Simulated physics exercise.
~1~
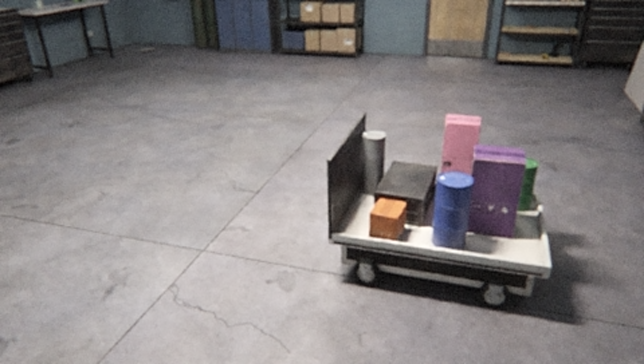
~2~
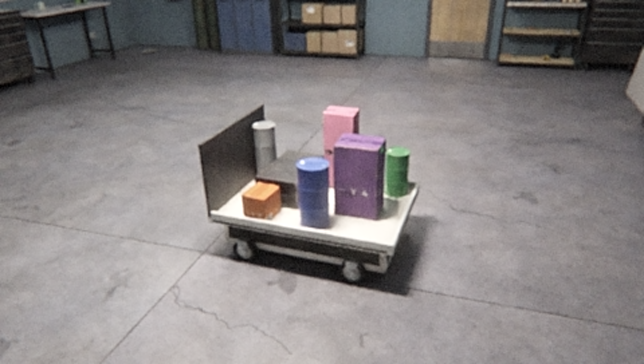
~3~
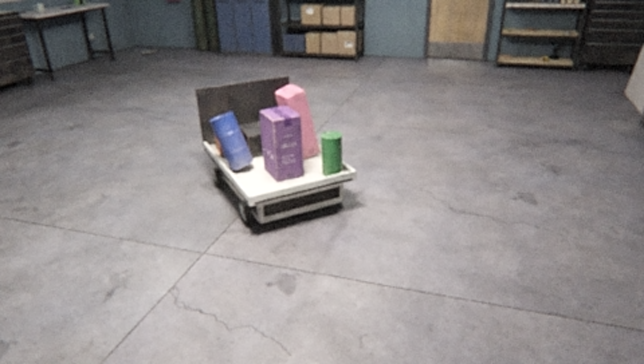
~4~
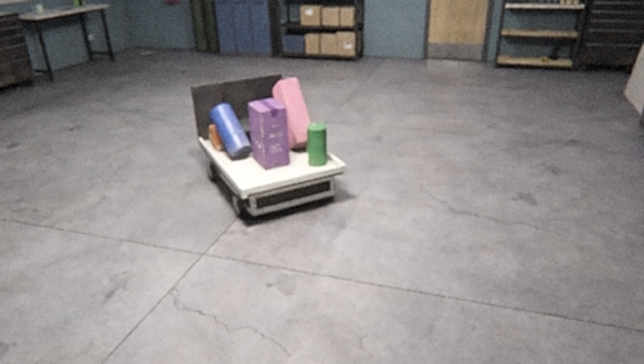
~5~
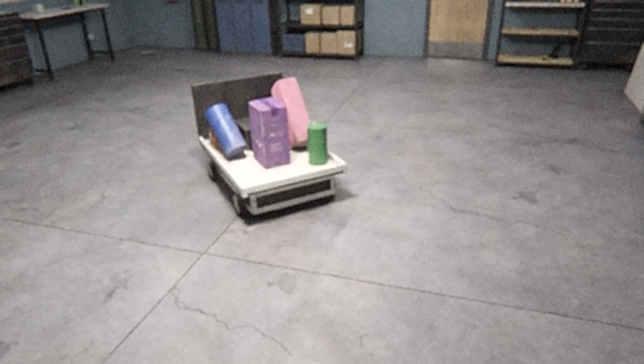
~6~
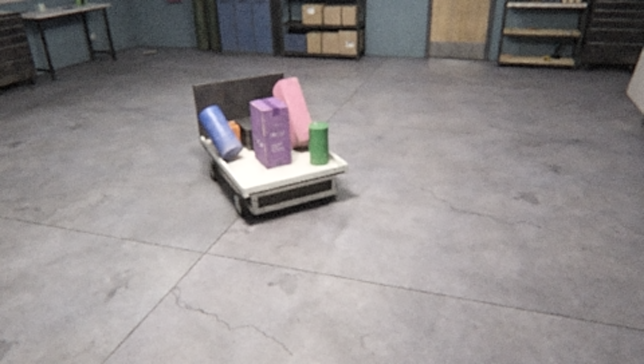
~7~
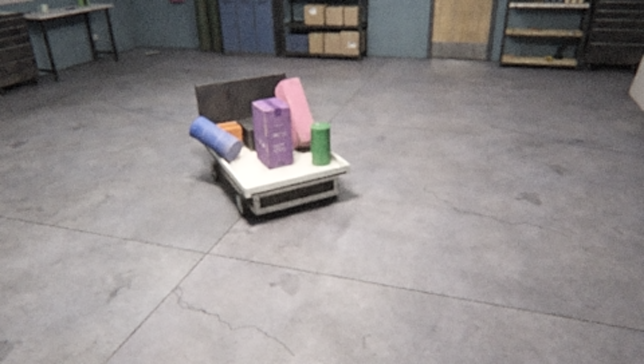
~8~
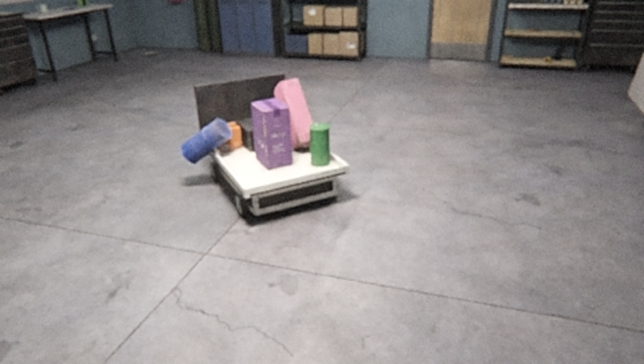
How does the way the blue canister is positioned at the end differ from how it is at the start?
At the start the blue canister stands upright on the cart's deck, but by the end it has tipped over to the left and is upside down at the cart's edge.
